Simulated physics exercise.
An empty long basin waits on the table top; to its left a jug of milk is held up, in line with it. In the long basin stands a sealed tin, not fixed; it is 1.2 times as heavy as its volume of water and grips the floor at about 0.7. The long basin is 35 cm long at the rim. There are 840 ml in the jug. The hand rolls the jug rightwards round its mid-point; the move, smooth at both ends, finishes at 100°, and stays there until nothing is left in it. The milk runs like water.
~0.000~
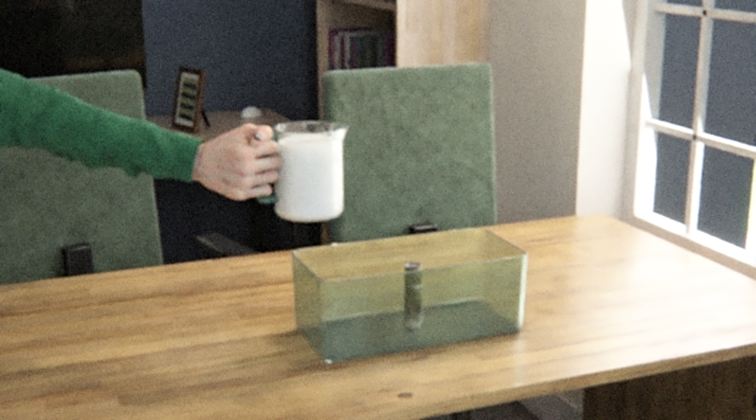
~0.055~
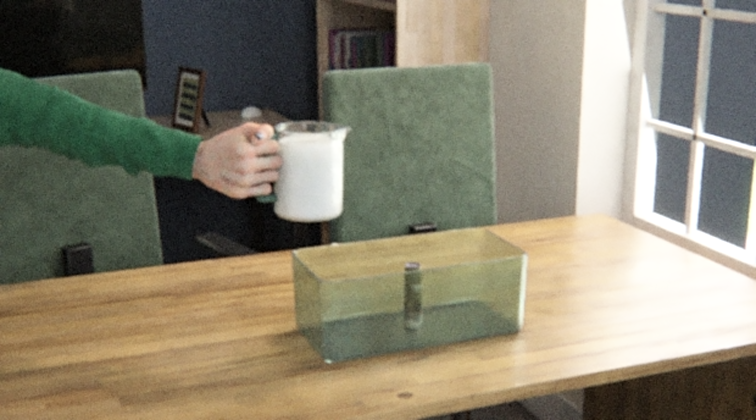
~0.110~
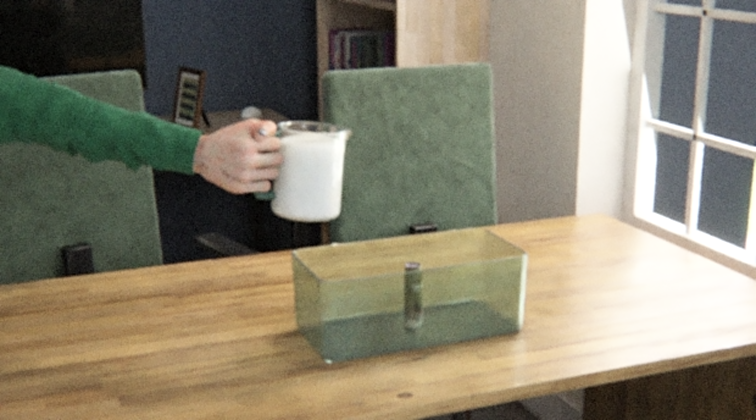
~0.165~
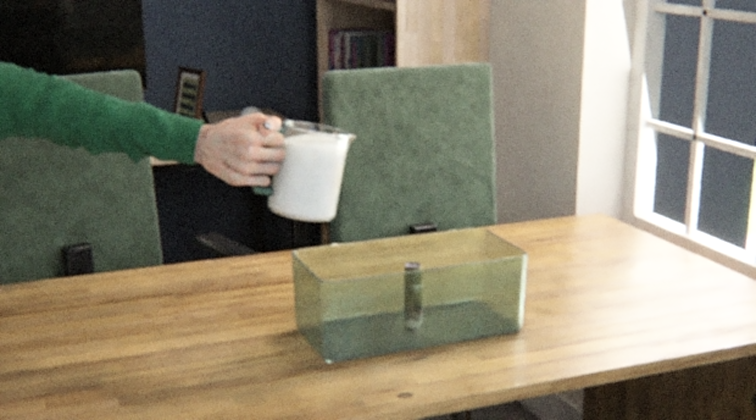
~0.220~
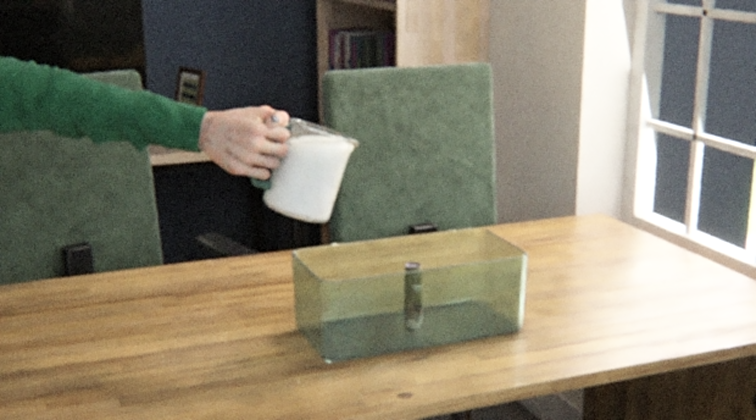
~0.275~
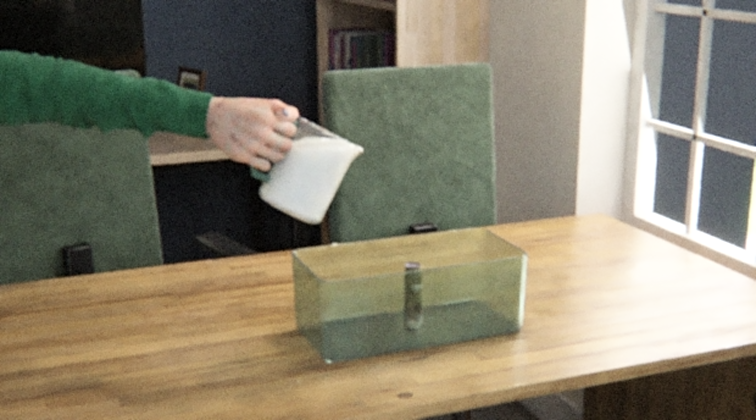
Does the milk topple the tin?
It goes over.
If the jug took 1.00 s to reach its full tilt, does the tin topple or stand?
The tin topples.
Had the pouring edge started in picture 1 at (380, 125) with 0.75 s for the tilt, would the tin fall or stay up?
Then it remains upright.
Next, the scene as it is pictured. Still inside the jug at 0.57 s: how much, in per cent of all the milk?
About 70 per cent.
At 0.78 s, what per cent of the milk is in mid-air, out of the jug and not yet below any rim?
Near 20 in a hundred.
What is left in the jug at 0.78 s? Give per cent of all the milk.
Some 28 per cent.
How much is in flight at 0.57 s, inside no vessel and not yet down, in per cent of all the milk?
Near 20 in a hundred.
After 0.57 s the tilt is 86° and 70 per cent is still to pour; the tin stands where it began.
After 0.78 s the tilt is 100° and 28 per cent is still to pour; the tin stands 3 cm from where it began.
After 1.01 s the tilt is 100° and 8 per cent is still to pour; the tin lies on its side.
After 1.25 s the tilt is 100° and 2 per cent is still to pour; the tin lies on its side.
In the end the tin lies on its side.
